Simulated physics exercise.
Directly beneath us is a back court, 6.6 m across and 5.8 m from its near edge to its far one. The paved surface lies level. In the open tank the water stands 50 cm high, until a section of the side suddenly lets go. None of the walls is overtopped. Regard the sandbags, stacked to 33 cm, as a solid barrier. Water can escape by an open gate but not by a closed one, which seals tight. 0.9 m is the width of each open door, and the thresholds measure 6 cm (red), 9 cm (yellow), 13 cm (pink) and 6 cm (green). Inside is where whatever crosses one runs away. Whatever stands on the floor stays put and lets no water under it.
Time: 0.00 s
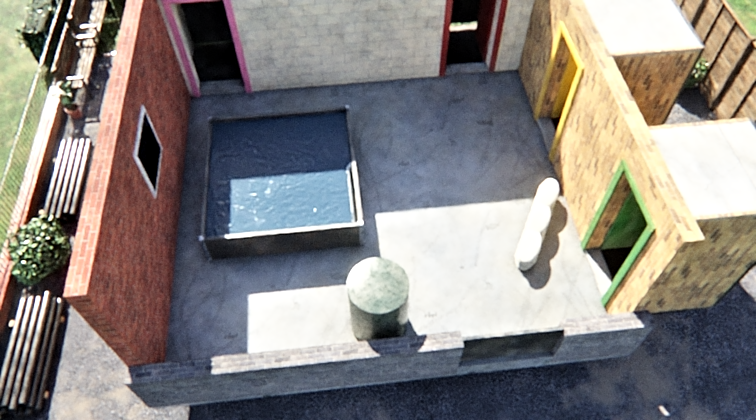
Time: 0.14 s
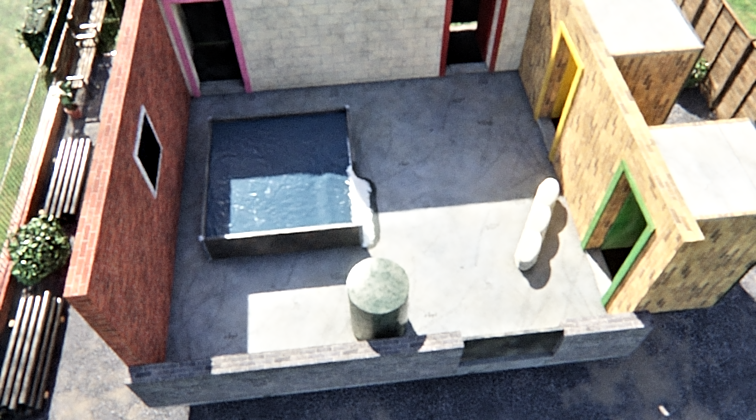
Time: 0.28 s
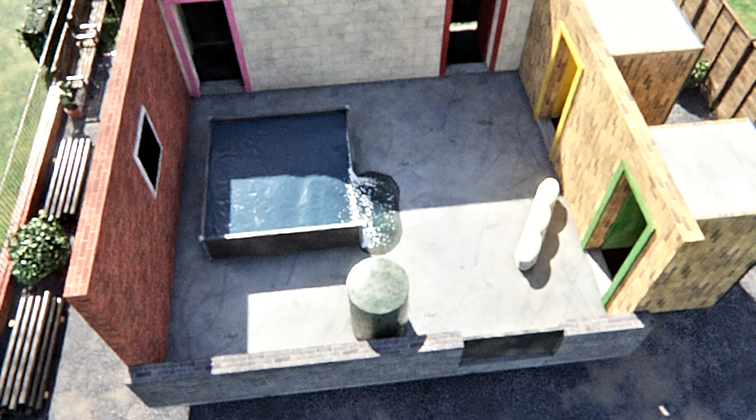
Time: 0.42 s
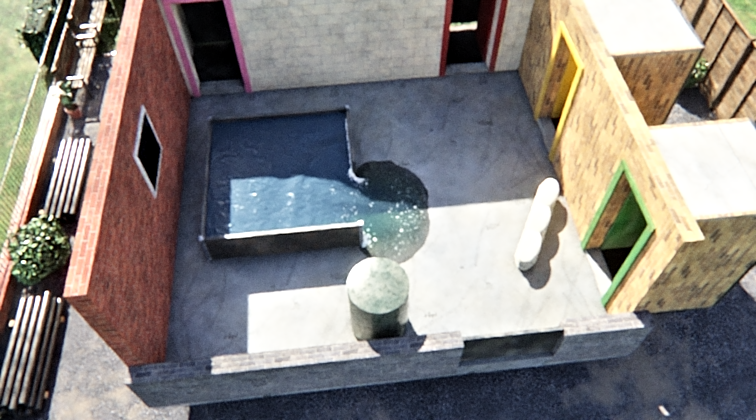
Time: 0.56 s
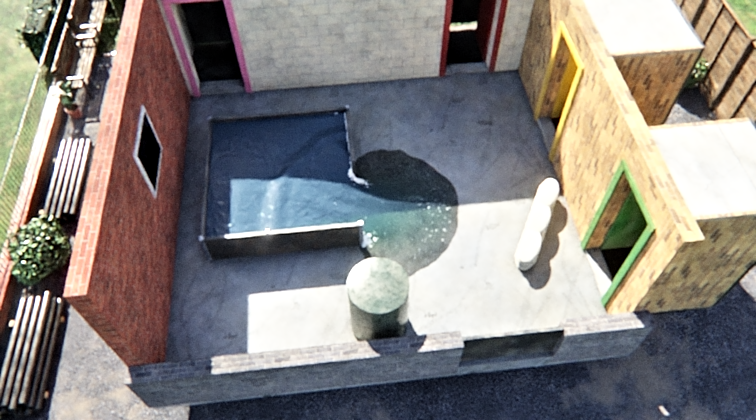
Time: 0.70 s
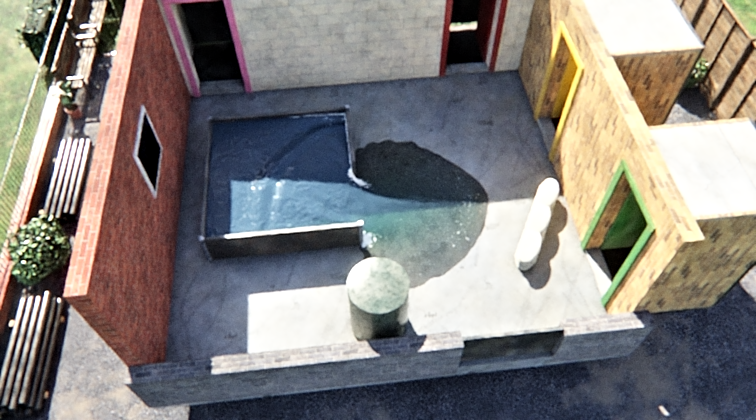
Water in a square open tank lay within its walls, then burst through a gap in the right side and spread across the grey paved courtyard in a widening dark pool toward the pale upright shape.
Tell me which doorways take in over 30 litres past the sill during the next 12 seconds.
Outcome: Red door: Tops the amount; yellow door: Tops the amount; pink door: Falls short; green door: Tops the amount.
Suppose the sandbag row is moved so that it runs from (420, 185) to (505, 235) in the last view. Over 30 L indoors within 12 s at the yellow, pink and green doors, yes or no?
Yellow within the limit, pink within the limit, green beyond the limit.
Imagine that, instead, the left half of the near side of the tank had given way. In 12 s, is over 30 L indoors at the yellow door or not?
Then yellow does not exceed it.
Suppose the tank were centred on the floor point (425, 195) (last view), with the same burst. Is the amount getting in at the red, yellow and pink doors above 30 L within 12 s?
Checking each door against the limit: Red tops it, yellow tops it, pink does not exceed it.
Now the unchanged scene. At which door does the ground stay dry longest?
The pink door.
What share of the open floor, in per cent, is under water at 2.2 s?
Covered: Roughly 40 per cent.
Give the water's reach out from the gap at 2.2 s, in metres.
Some 4.2 m out.
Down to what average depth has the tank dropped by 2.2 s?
33 cm.
After 1.4 s water covers 30 % of the floor and is deepest (28 cm) near (373, 225); red door not reached, yellow door not reached, pink door not reached, green door not reached.
After 2.2 s water covers 40 % of the floor and is deepest (27 cm) near (508, 240); red door not reached, yellow door 17 cm at the sill, 5 L in, pink door not reached, green door not reached.
After 3.5 s water covers 50 % of the floor and is deepest (30 cm) near (514, 72); red door 11 cm at the sill, 1 L in, yellow door 20 cm at the sill, 60 L in, pink door not reached, green door 12 cm at the sill, 3 L in.
After 7.0 s water covers 80 % of the floor and is deepest (18 cm) near (608, 334); red door 14 cm at the sill, 108 L in, yellow door 11 cm at the sill, 127 L in, pink door 2 cm at the sill, 0 L in, green door 13 cm at the sill, 63 L in.
After 12.0 s water covers 95 % of the floor and is deepest (12 cm) near (179, 226); red door 10 cm at the sill, 185 L in, yellow door 8 cm at the sill, 131 L in, pink door 10 cm at the sill, 0 L in, green door 9 cm at the sill, 111 L in.
